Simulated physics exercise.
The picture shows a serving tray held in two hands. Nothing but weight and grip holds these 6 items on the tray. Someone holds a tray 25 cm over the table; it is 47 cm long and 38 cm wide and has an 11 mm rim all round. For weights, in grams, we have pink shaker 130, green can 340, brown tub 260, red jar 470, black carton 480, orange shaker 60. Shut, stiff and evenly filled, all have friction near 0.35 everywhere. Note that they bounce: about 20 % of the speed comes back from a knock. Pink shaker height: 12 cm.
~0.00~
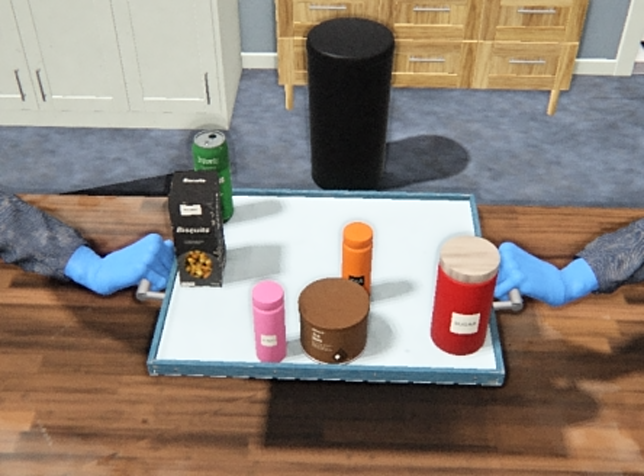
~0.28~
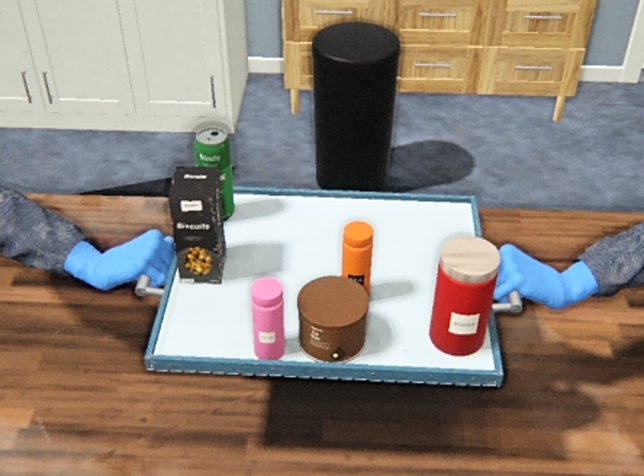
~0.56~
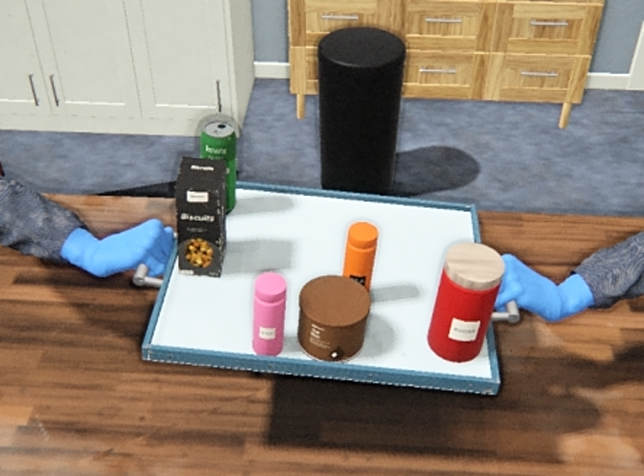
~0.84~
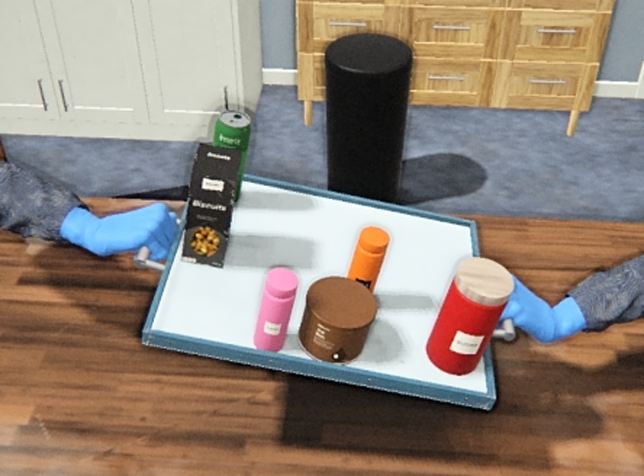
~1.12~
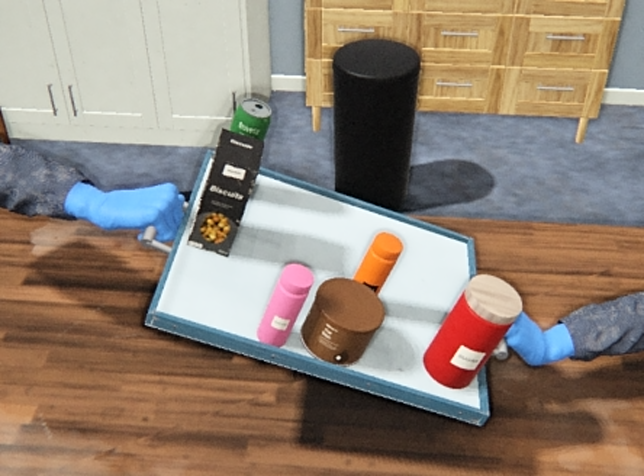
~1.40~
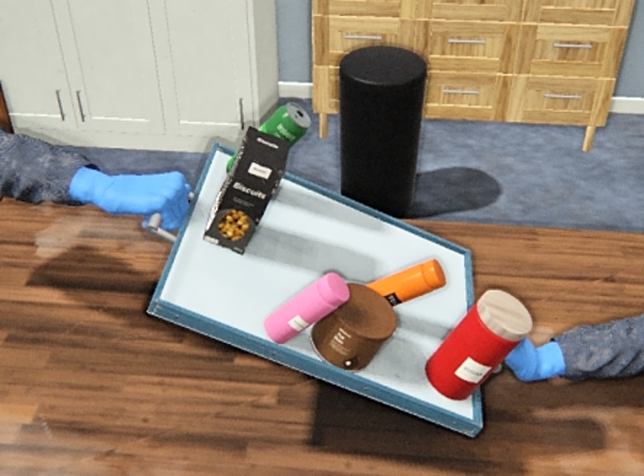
Serving tray held by two blue-gloved hands tilting right edge down, its containers leaning right, the pink and orange shakers most sharply.
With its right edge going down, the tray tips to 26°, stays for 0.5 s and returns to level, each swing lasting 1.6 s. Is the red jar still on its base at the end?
Yes.
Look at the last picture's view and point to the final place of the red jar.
It ends up at about (471, 299).
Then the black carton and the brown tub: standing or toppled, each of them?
Here's how it ends: The black carton comes down, and the brown tub never goes down.
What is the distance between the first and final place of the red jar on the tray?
It ends about 1 centimetres from where it started.
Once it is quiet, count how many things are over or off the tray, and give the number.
That makes 4.
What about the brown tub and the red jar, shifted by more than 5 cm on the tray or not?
As for the brown tub, it winds up somewhere else, and the red jar remains where it was.
After 1.60 s, tilt 26°, right edge down; green can on its side; orange shaker on its side; pink shaker 73° off its base.
After 1.90 s, tilt 26°, right edge down; pink shaker now off the tray; green can on its side; orange shaker on its side.
After 2.10 s, tilt 26°, right edge down; green can on its side; black carton on its side; orange shaker on its side.
After 2.90 s, tilt 16°, right edge down; black carton now off the tray; green can on its side; orange shaker on its side.
In the end (4.3 s), off the tray and tipped over, pink shaker and black carton; toppled on the tray, green can and orange shaker; not toppled but over 5 cm from the start, brown tub; red jar under 5 cm from the start. At the end, from the last picture's camera, red jar near (472, 299).
